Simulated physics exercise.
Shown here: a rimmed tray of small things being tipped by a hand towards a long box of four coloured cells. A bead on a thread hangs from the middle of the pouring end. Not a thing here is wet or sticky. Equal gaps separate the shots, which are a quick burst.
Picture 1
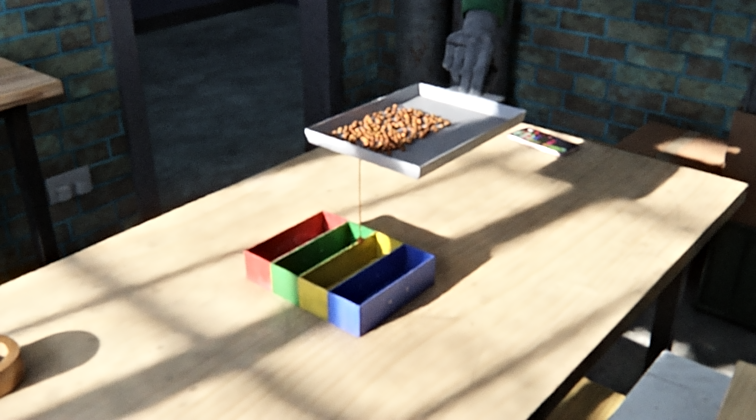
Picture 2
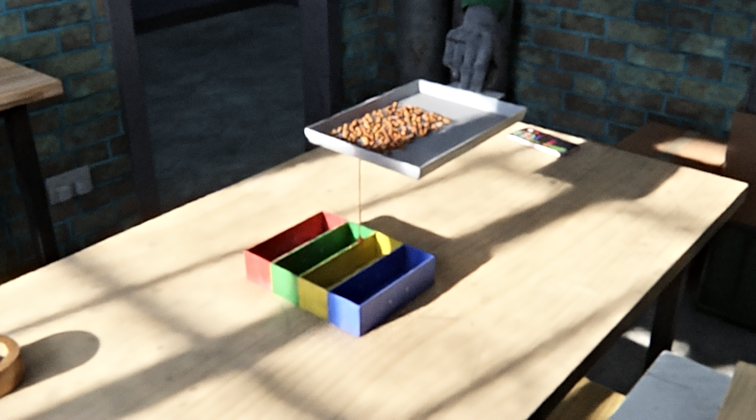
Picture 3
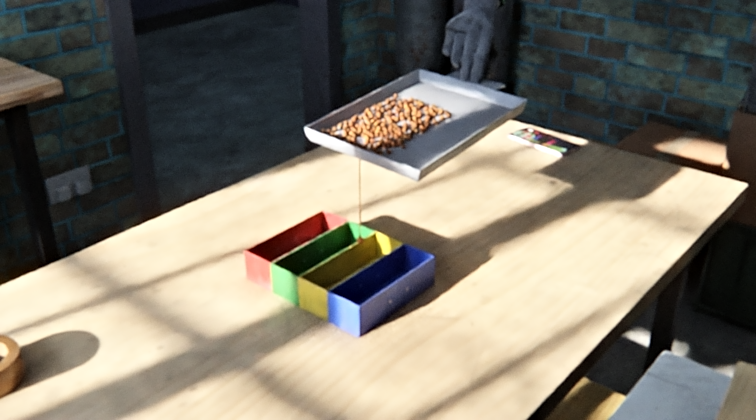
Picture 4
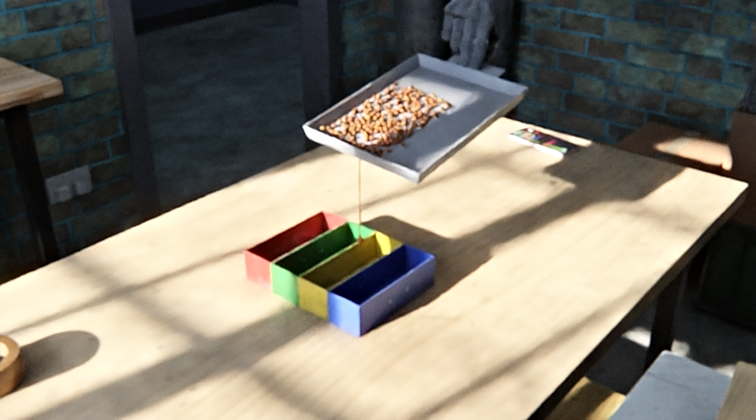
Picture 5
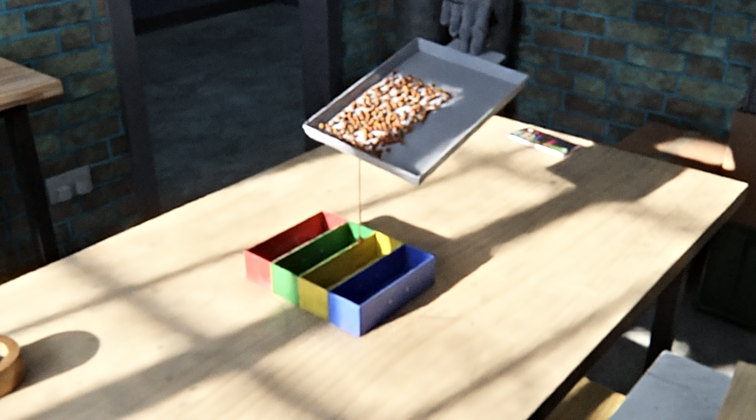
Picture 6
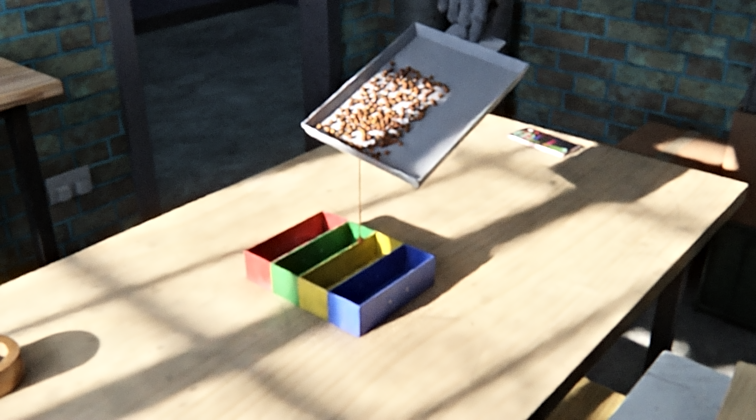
A shallow rimmed tray holding a heap of small brown pieces starts out nearly level above a wooden table, over a box of red, green, yellow and blue cells. With a grey hand at its back edge, the tray tilts steadily steeper, its far side rising, while the pieces spread slightly.
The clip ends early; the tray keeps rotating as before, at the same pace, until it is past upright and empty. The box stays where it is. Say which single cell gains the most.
The one that gains the most is the blue cell.
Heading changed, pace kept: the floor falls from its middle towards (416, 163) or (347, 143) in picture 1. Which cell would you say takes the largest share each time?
The blue cell, then the red cell.
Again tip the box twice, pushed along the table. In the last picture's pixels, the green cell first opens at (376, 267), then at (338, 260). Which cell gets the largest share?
The first time the yellow one comes out on top, the second time blue.
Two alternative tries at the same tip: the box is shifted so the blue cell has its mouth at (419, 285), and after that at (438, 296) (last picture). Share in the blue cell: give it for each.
Roughly 40% the first time and 0% the second time.
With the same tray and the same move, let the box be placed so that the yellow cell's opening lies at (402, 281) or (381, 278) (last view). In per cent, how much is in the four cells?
First case: Some 100 %; second case: Some 100 %.
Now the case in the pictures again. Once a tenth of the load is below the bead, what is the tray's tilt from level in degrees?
Angle: Close to 80°.
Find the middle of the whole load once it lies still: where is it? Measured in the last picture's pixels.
Resting centre, last frame: Roughly (391, 306).
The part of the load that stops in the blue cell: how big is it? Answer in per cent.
About 40 per cent.
Soon after the last picture, tray tipped steeply; nearly all on the tray; a small part falling or outside the box.
A little later, tray tipped past a quarter turn; about a quarter on the tray; about a quarter in the blue cell; a stray few in the yellow cell; about two thirds falling or outside the box.
Later still, tray tipped past a quarter turn; about half in the blue cell; a small part in the yellow cell; about half falling or outside the box.
At rest, tray tipped past a quarter turn; about half in the blue cell; a small part in the yellow cell; none in the green cell; none in the red cell; about half outside the box.
